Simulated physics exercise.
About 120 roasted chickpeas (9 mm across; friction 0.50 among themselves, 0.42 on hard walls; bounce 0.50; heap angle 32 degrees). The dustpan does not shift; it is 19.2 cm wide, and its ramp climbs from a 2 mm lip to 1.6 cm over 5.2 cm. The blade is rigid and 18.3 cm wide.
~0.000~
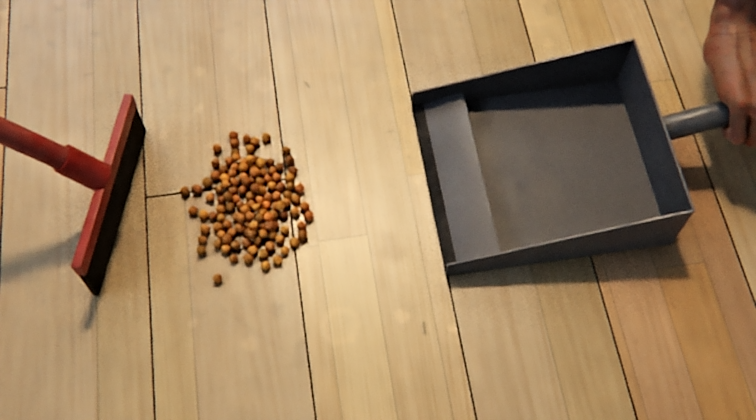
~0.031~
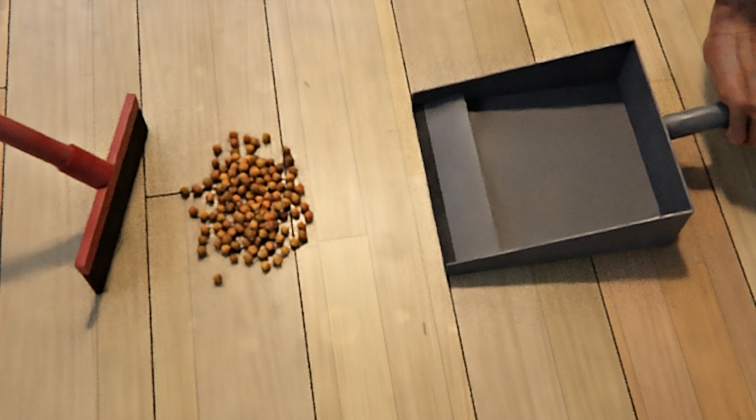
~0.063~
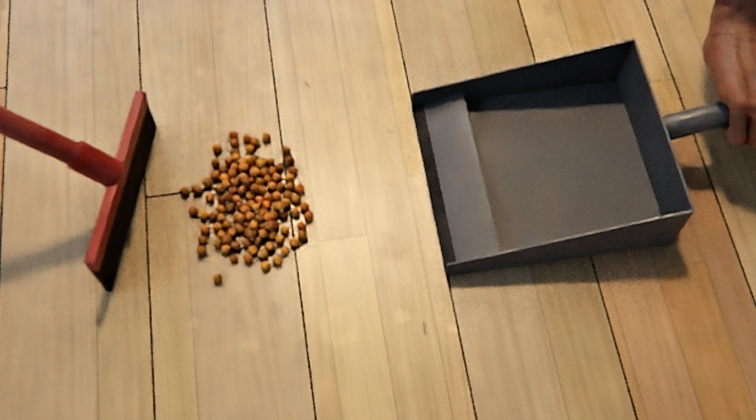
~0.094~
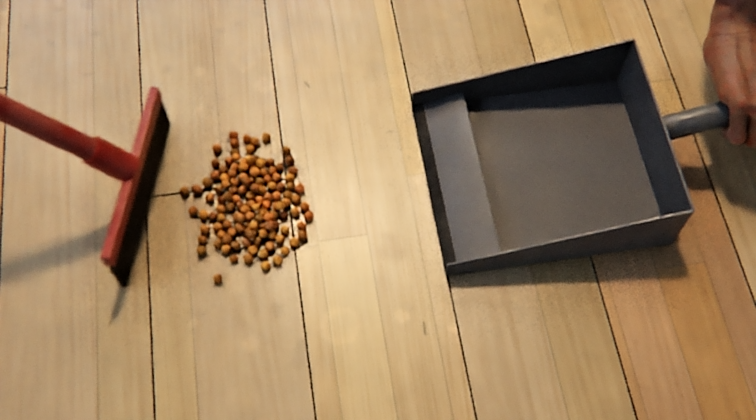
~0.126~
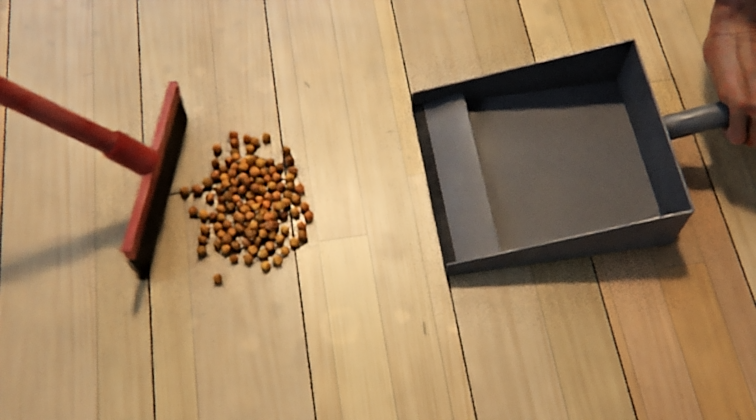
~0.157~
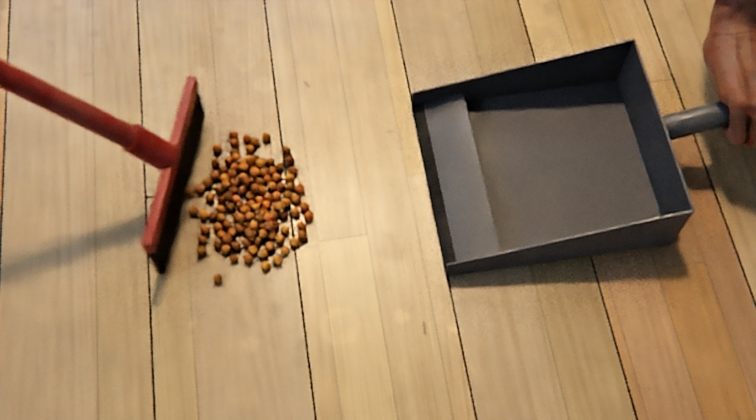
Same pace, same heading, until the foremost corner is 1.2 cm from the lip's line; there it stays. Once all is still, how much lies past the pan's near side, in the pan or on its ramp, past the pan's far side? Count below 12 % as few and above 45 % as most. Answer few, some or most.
Near side: Few, pan: Few, far side: Few.
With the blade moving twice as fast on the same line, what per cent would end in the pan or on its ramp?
Then about 25 per cent.
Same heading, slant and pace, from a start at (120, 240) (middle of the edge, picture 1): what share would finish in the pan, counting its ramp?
Some 10 per cent.
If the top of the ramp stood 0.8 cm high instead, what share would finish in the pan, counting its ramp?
In that case some 5 per cent.
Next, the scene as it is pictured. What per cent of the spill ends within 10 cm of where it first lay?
Some 25 per cent.
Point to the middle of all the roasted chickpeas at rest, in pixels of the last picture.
Around (404, 188).
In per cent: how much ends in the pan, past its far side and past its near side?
Near side 0, pan 5, far side 10.
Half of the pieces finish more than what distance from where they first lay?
Some 14 cm.
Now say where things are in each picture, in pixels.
The first picture shows blade from (81, 269) to (130, 104), moved 0.0 cm, 0 of the pieces shifted so far; middle of the pieces at (251, 205); pan at (556, 170).
The second picture shows blade from (84, 268) to (133, 103), moved 0.3 cm, 0 of the pieces shifted so far; middle of the pieces at (251, 205).
The third picture shows blade from (94, 265) to (142, 101), moved 1.2 cm, 0 of the pieces shifted so far; middle of the pieces at (251, 205).
The fourth picture shows blade from (109, 260) to (156, 97), moved 2.6 cm, 0 of the pieces shifted so far; middle of the pieces at (251, 205).
The fifth picture shows blade from (130, 253) to (175, 91), moved 4.4 cm, 0 of the pieces shifted so far; middle of the pieces at (251, 205).
The sixth picture shows blade from (150, 247) to (193, 86), moved 6.2 cm, 1 of the pieces shifted so far; middle of the pieces at (251, 205); pan at (556, 170). The blade's pace is about 0.58 m/s, heading 11 degrees away from the viewer's side.
After 0.34 s, middle of the blade 14 cm from the lip; 0 % over the lip, far side 0 %, near side 0 %.
Then, at 0.46 s, middle of the blade 7 cm from the lip; 0 % over the lip, far side 5 %, near side 0 %.
After 0.71 s, middle of the blade 4 cm from the lip; 5 % over the lip, far side 10 %, near side 0 %.
At rest (1.0 s), near side 0 %, pan 5 %, far side 10 %, in front of the lip or behind the blade 90 %.
